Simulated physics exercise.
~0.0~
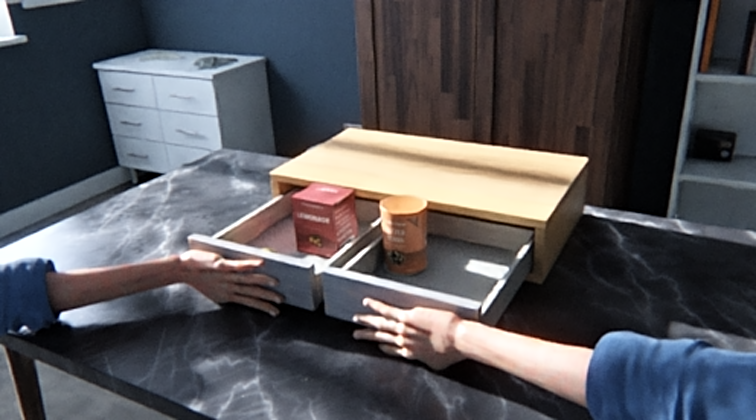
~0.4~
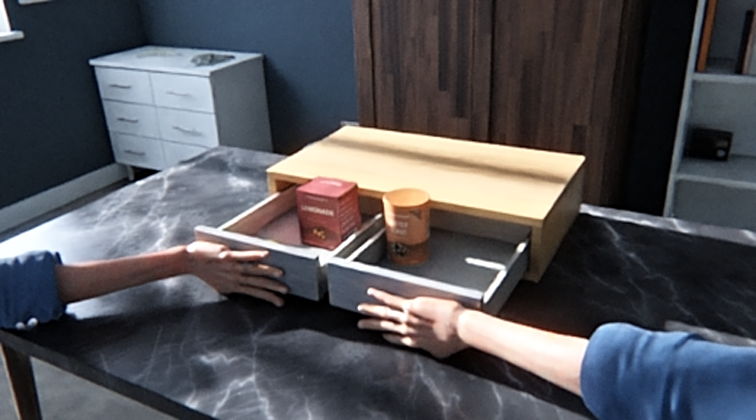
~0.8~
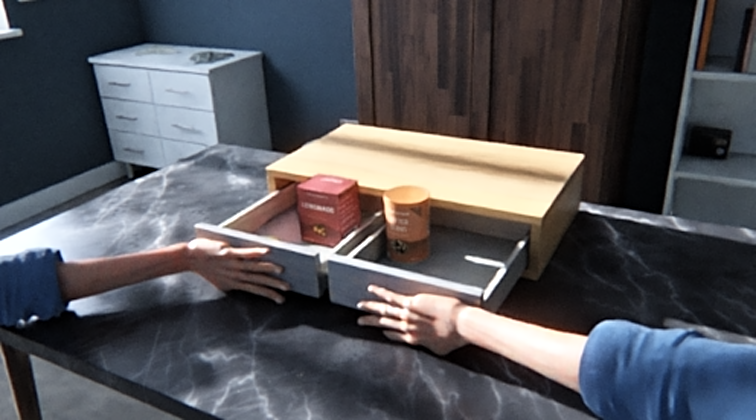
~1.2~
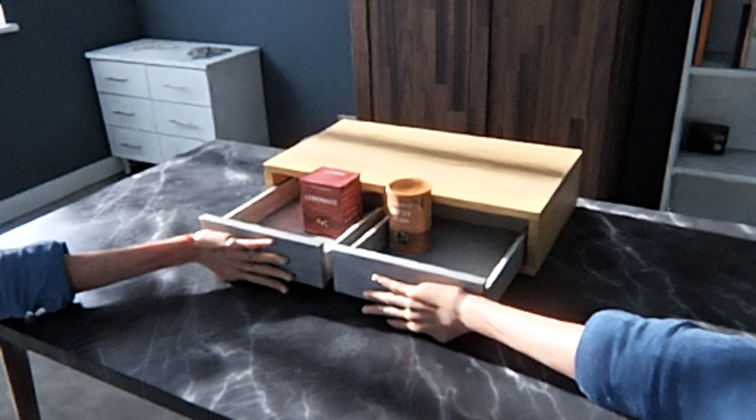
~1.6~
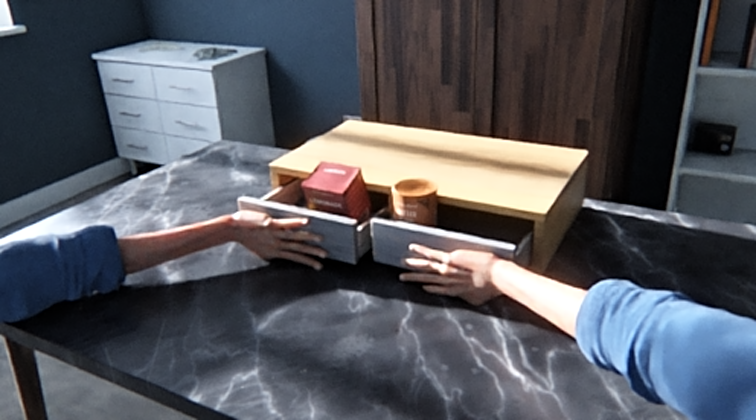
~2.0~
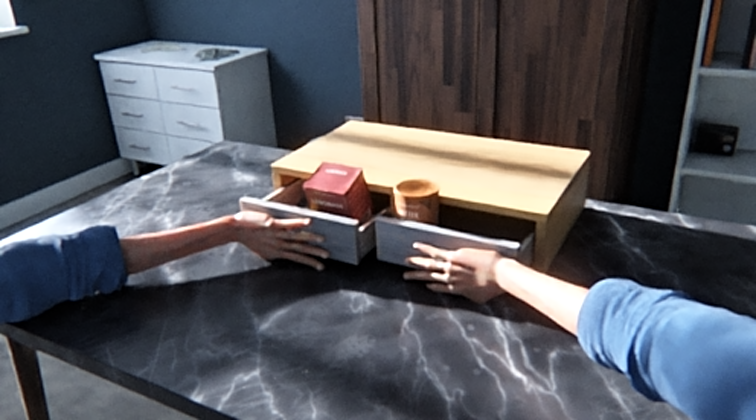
In a dim room with dark blue walls, a slightly swaying view looks down across a black marbled table toward a low, pale wooden chest with two open drawers side by side. A red carton stands in the left drawer and an orange pot in the right, while two blue-sleeved arms rest their hands against the grey fronts. At first the drawers barely move. Then the hands push both inward together, and the carton tips into a lean while the pot stays upright. Both drawers end up still ajar, with the hands against them.
